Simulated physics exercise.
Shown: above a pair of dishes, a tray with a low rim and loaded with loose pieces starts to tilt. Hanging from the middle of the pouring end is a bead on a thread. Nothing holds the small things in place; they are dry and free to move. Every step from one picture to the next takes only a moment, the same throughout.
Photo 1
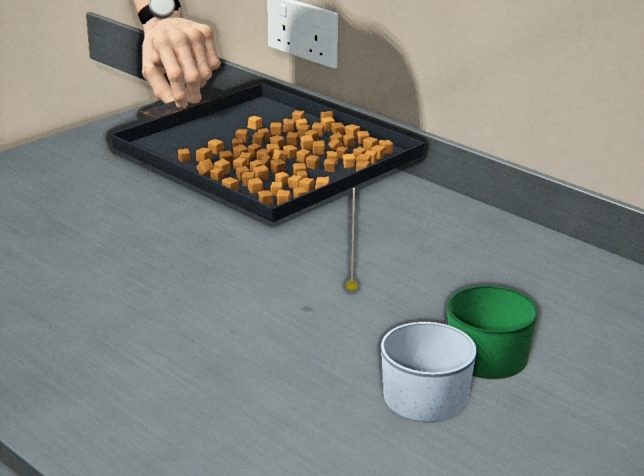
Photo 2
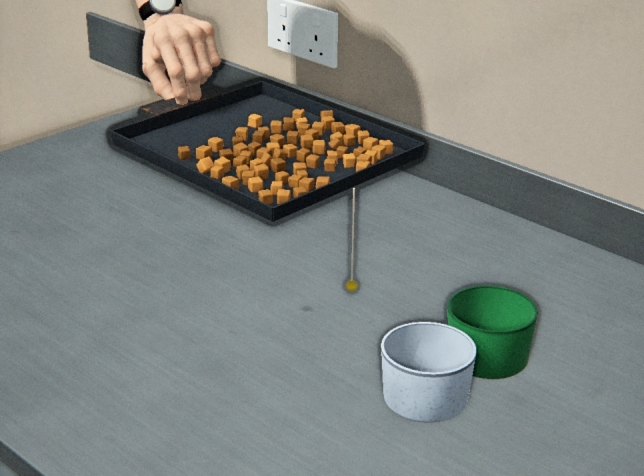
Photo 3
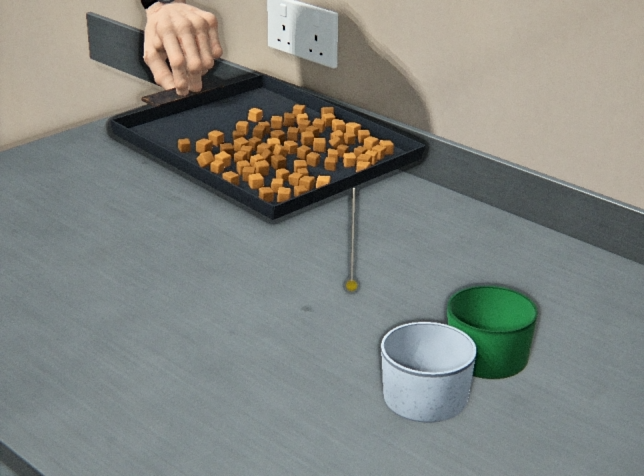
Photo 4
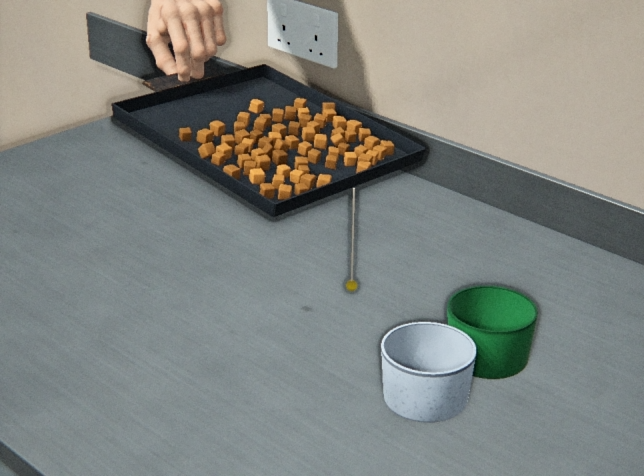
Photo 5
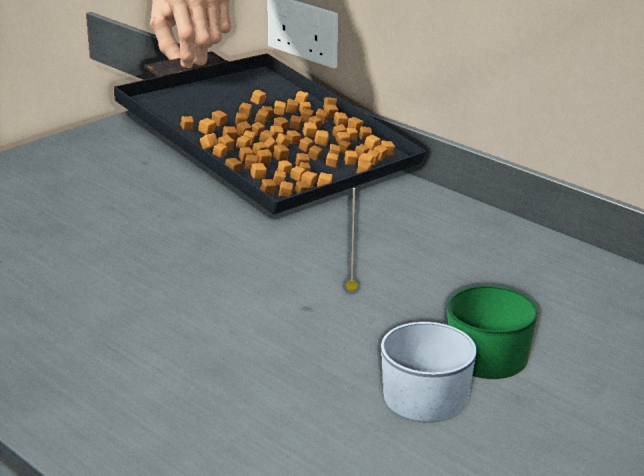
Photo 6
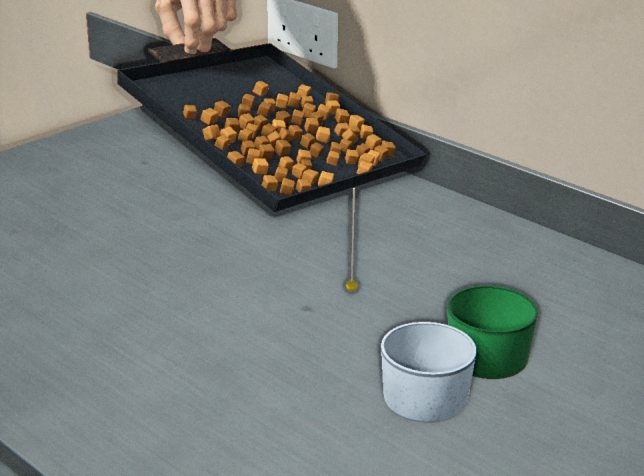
On a grey worktop, a hand raising the back of a dark tray of brown sugar cubes behind white and green dishes.
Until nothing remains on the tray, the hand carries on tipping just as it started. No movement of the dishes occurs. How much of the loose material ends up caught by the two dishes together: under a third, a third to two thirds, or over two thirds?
By the end the two dishes capture a poor share, below a third.
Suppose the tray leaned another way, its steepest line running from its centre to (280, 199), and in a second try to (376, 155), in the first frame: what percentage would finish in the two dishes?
Shares: About 10 in a hundred, then about 10 in a hundred.
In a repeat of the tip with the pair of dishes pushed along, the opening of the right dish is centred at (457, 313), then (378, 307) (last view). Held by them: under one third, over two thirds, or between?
Less than a third, then under a third.
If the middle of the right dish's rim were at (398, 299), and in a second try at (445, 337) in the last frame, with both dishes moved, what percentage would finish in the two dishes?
Close to 40 in a hundred first, close to 10 in a hundred second.
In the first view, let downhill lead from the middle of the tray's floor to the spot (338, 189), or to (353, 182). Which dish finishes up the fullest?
The first try favours the leftmost dish, the second the leftmost dish.
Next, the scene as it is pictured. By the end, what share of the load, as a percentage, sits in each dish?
For the left dish 10 %, for the right dish 0 %.
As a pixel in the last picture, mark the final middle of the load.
About (420, 336).
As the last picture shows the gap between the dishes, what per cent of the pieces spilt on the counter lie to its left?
Left share: Close to 80 %.
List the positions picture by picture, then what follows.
The first picture shows corners of the pouring end near (273, 207) and (422, 143), level; middle of the load near (290, 152), brown sugar cubes; left dish near (463, 387); right dish near (526, 345); bead on its thread near (352, 285).
The second picture shows corners of the pouring end near (273, 206) and (422, 143), level; middle of the load near (290, 151).
The third picture shows corners of the pouring end near (274, 205) and (422, 145), tipped barely, lowest at the right corner; middle of the load near (291, 147).
The fourth picture shows corners of the pouring end near (275, 202) and (423, 148), tipped a little, lowest at the right corner; middle of the load near (292, 142).
The fifth picture shows corners of the pouring end near (277, 200) and (423, 151), tipped a little, lowest at the right corner; middle of the load near (293, 137).
The sixth picture shows corners of the pouring end near (279, 198) and (423, 153), tipped clearly, lowest at the right corner; middle of the load near (295, 132); left dish near (463, 387); right dish near (526, 345).
Shortly afterwards, tray tipped steeply; the whole lot on the tray.
Next, tray tipped right over; all but a few on the tray; only a few in the air.
Some moments later, tray tipped past a quarter turn; a little in the left dish; only a few in the right dish; the bulk outside both.
In the end, tray tipped past a quarter turn; a little in the left dish; only a few in the right dish; the bulk outside both.
